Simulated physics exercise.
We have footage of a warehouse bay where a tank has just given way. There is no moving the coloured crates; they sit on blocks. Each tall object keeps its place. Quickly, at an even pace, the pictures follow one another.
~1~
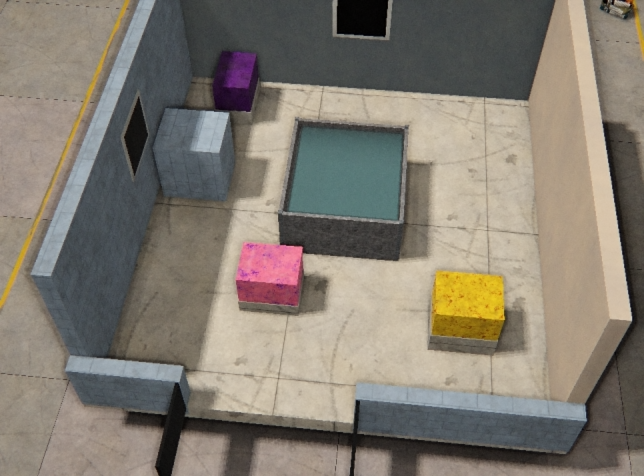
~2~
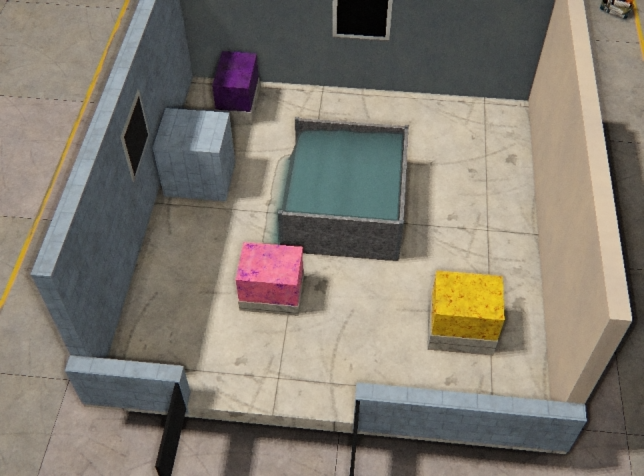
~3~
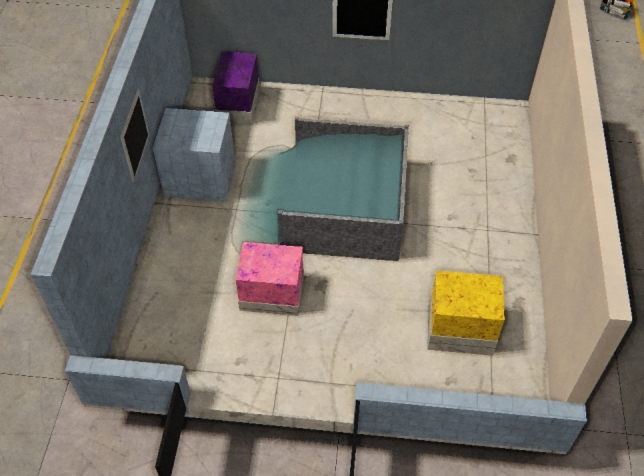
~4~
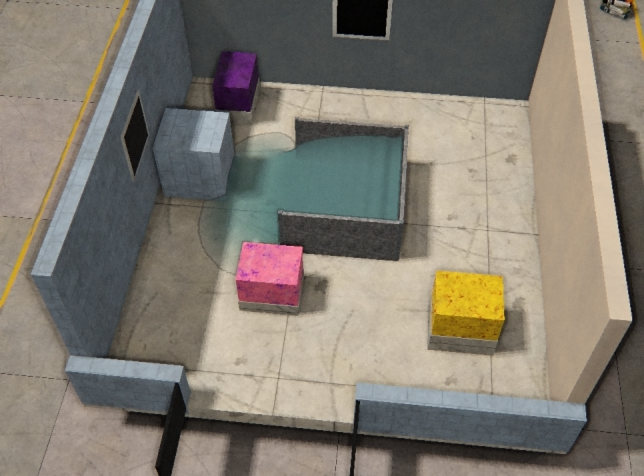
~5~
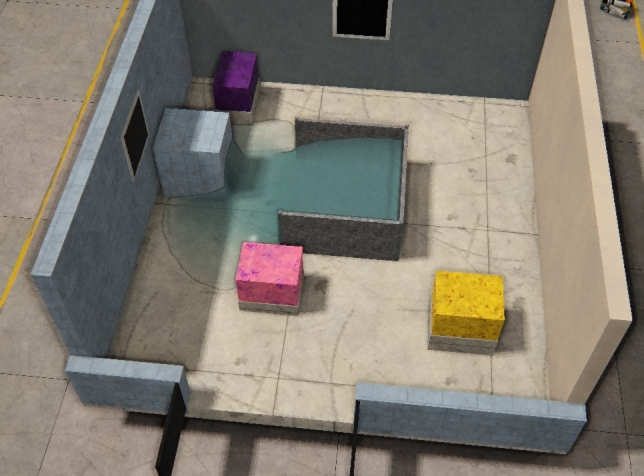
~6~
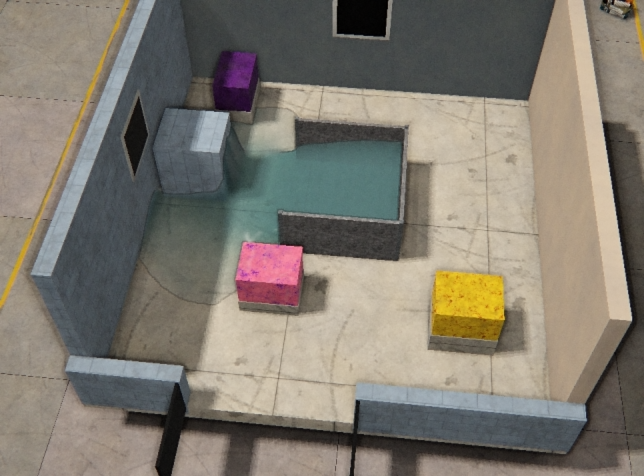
Teal water pouring from the left side of a dark tank and spreading across a warehouse bay floor between coloured crates.
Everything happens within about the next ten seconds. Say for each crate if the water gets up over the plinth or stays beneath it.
My prediction: The purple crate is reached by the water; the yellow crate is missed by the water; the pink crate is missed by the water.
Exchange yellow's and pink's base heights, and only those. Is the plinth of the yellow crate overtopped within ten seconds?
Swap them and yellow crate avoids the flood.
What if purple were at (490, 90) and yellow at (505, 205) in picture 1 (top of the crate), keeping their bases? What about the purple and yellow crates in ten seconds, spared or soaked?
First the purple crate: It keeps clear; then the yellow crate: It keeps clear.
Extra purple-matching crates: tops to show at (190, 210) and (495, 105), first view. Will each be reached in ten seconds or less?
Going in order, the first does get wet and the second stays untouched.
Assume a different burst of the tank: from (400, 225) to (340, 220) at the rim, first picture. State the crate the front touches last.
That would be the purple one.
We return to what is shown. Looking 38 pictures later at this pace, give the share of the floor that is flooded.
I'd say close to 95 per cent.
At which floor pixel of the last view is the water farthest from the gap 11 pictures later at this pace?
Farthest reach: About (101, 382).
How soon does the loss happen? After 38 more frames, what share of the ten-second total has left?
My guess would be around 65 percent.
A moment on, water covers 25 % of the floor; the purple crate water round its plinth, the yellow crate not reached, the pink crate water round its plinth.
Next, water covers 35 % of the floor; the purple crate water round its plinth, the yellow crate not reached, the pink crate water round its plinth.
Then, water covers 65 % of the floor; the purple crate water round its plinth, the yellow crate water round its plinth, the pink crate water round its plinth.
Later, water covers 95 % of the floor; the purple crate water round its plinth, the yellow crate water round its plinth, the pink crate water round its plinth.
In the end, water covers 100 % of the floor; the purple crate was topped, the yellow crate stayed above the water, the pink crate stayed above the water.
